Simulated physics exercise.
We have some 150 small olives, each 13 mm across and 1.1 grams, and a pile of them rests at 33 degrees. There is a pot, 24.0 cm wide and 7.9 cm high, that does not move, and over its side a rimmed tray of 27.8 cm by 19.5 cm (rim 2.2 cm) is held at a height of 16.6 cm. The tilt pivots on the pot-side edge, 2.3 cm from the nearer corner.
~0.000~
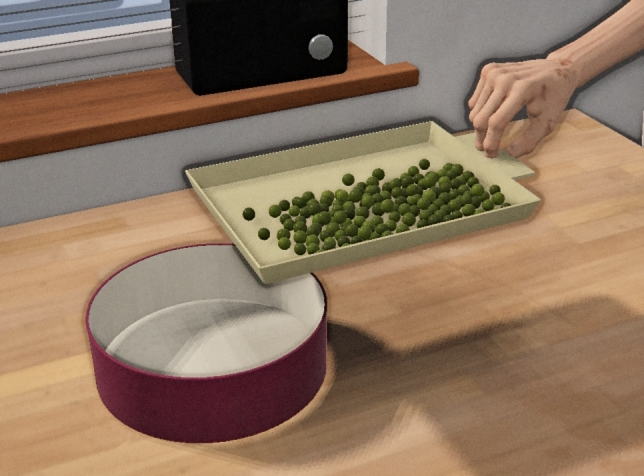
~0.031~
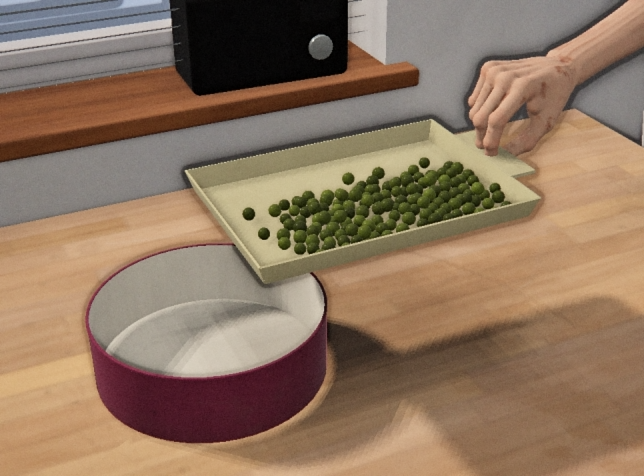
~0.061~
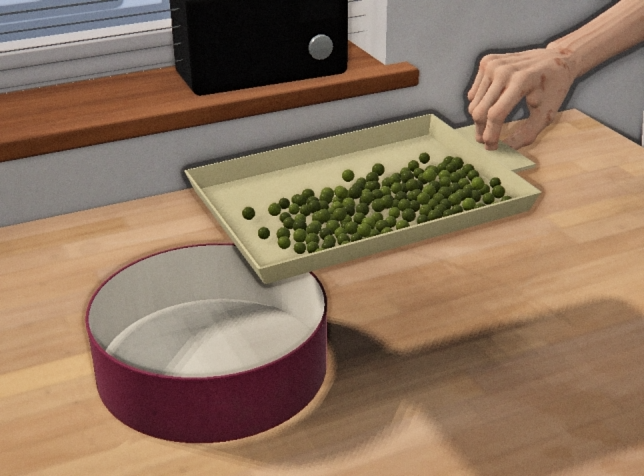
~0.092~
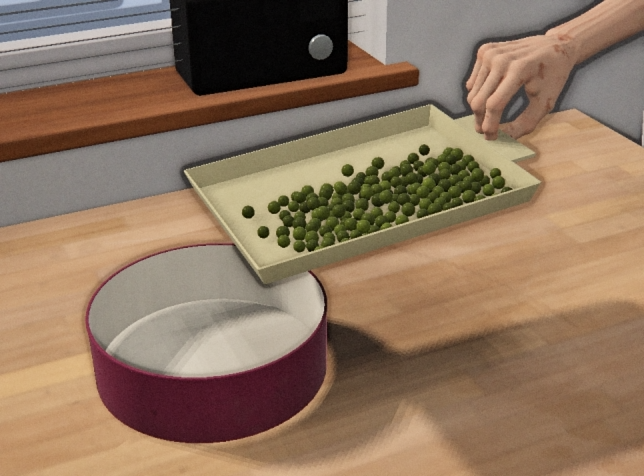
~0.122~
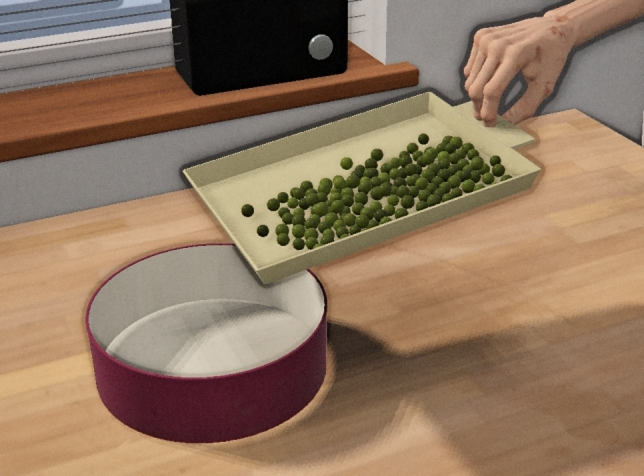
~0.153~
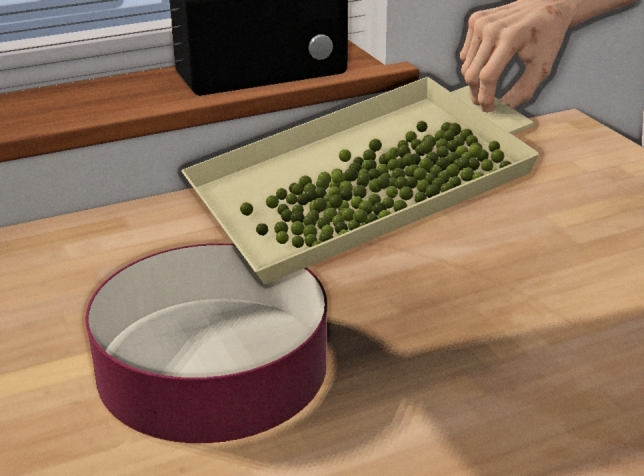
Cream rimmed tray of small green olives tilting gradually as a hand raises its right end beside a dark red pot.
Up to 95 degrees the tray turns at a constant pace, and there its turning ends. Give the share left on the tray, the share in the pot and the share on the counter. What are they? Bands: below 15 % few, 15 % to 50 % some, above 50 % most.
Result: Tray: Few, pot: Most, counter: Some.
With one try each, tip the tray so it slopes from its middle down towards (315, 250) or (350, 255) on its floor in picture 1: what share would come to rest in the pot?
Near 5 and 0 per cent, in that order.
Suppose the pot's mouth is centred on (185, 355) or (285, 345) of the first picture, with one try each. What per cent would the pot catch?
Estimates: 95 % and 60 %, in that order.
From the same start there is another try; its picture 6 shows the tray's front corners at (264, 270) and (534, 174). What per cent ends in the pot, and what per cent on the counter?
Split: Pot = 0, counter = 100.
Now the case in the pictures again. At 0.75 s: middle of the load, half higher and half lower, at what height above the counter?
Some 18 cm above the counter.
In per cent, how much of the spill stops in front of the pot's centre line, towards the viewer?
Near 90 in a hundred.
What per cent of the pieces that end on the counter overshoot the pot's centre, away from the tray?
It comes to near 100 percent.
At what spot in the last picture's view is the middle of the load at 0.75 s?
Somewhere about (211, 248) in the last view.
Then, at 0.51 s, tilt 51 degrees; the tray holds 100 %, the pot 0 %.
Then, at 0.75 s, tilt 79 degrees; the tray holds 65 %, the pot 5 %.
After 1.10 s, tilt 95 degrees; the tray holds 5 %, the pot 60 %.
In the end, at 2.0 s, tray 0 %, pot 75 %, counter 25 %.
